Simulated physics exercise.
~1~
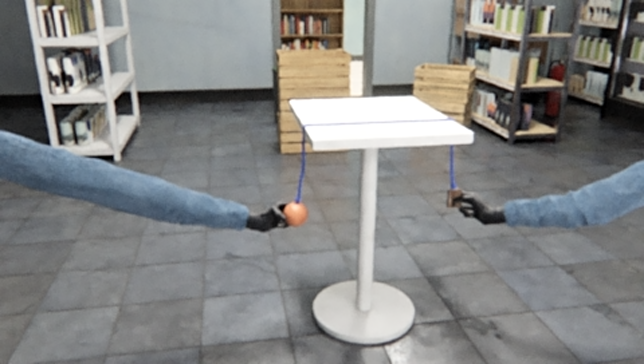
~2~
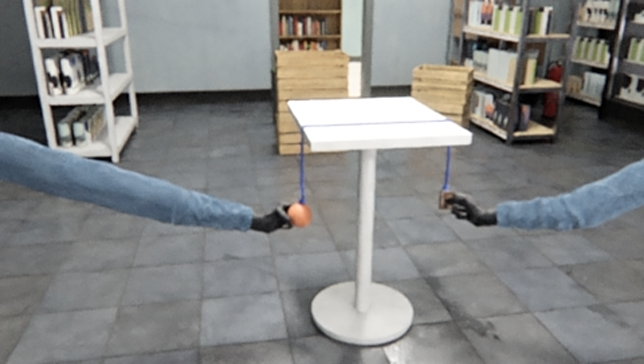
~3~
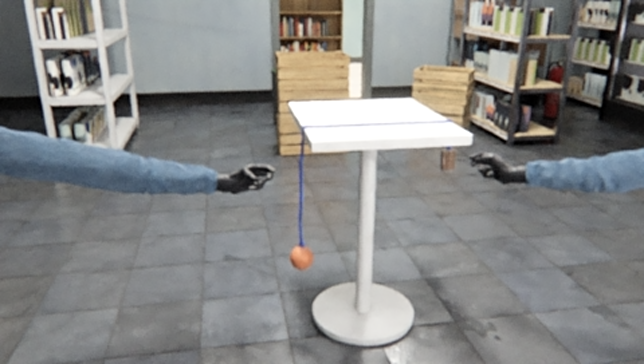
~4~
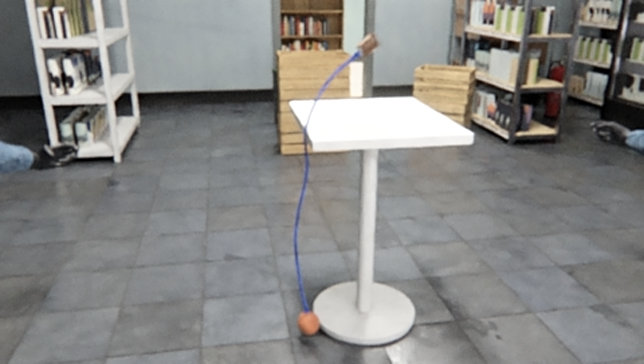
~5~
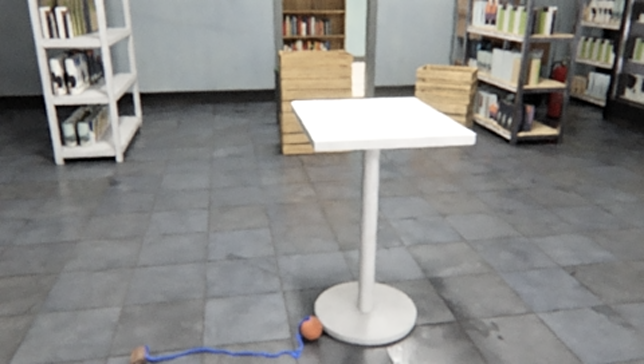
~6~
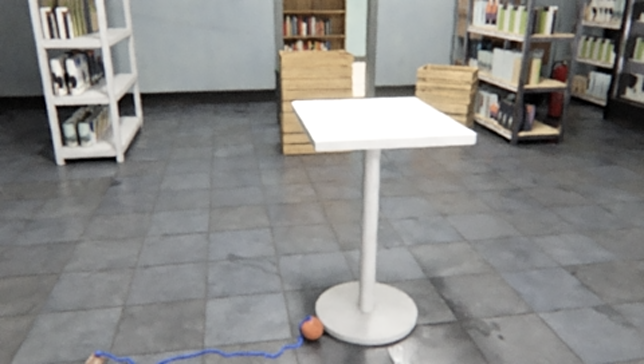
Two denim-sleeved arms with black hands reach in from either side of a white pedestal table in a library-like room with bookshelves, wooden crates and grey floor tiles, seen from a slightly swaying camera. The left hand holds an orange and the right a small brown box, joined by a blue cord across the tabletop. Both hands let go and draw back. The orange drops on the left, pulling the box up and over the top. The orange lands by the table's base, and the box falls to the left, ending on the floor with the cord trailing between them.
